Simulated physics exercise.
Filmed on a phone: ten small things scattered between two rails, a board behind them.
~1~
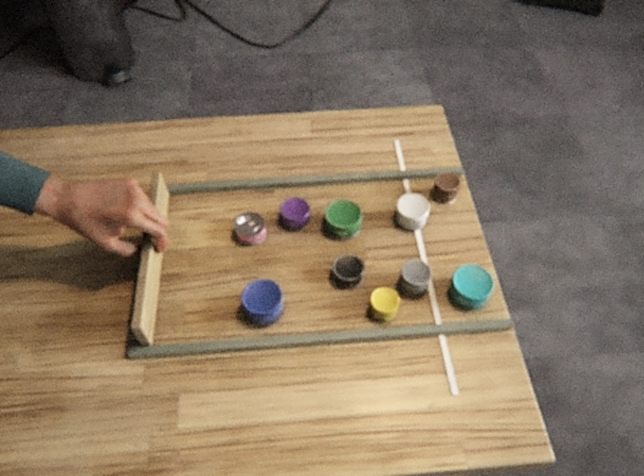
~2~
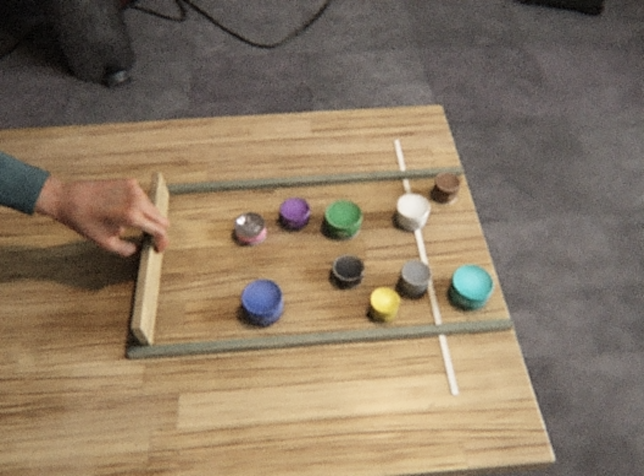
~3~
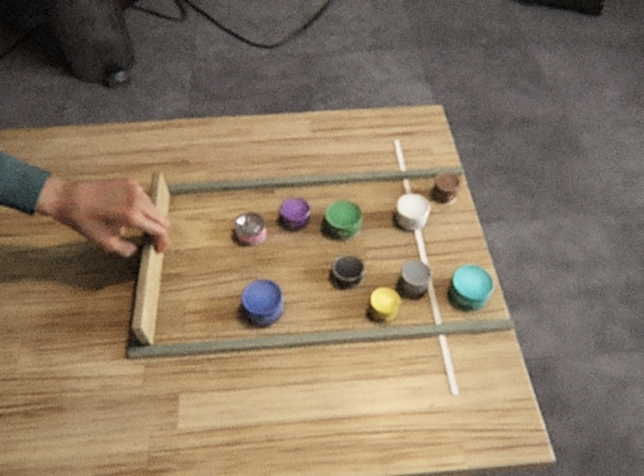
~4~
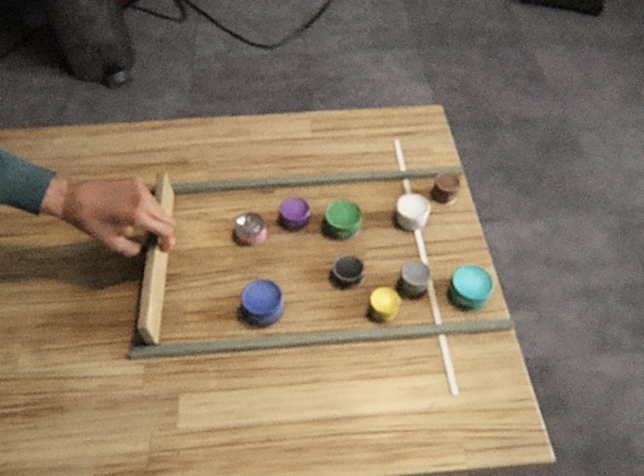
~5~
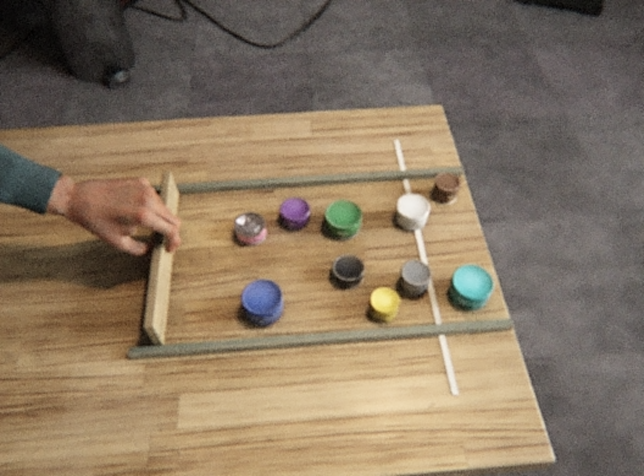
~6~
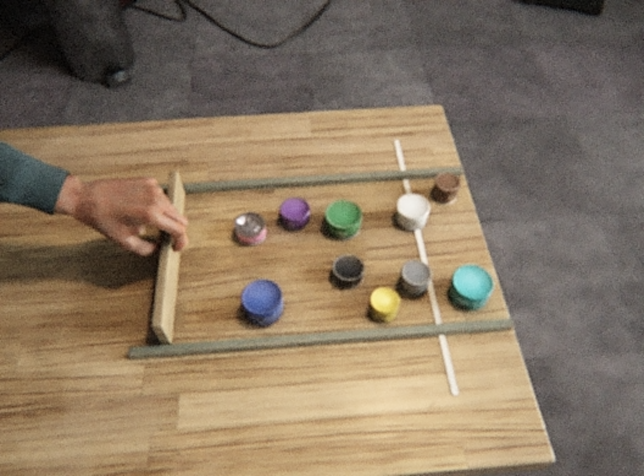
At the start, a hand holds a wooden board upright at the left end of two rails on a table, with ten small colourful pots scattered between them. The hand then slides the board slightly to the right, leaving a gap before the pots, which all stay still.
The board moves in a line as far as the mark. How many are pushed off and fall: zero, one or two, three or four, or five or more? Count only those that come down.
The number that fall off is one or two.
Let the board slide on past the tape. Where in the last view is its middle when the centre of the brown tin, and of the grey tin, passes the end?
Its middle is around (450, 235) and around (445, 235).
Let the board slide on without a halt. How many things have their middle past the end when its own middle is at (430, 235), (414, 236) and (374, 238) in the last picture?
Past the end: 2, 1 and 0.
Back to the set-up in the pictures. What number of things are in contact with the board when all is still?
It touches 4.
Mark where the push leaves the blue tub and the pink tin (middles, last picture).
The blue tub at (453, 288), the pink tin at (431, 220).
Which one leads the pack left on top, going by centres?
The turquoise tub ends nearest.
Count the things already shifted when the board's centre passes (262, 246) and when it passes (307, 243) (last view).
3 and 4.
Early on, none off yet; brown tin at rest near (446, 188); turquoise tub at rest near (471, 288); white tin at rest near (412, 213).
Finally, the number that fall off is one or two; lost, white tin.
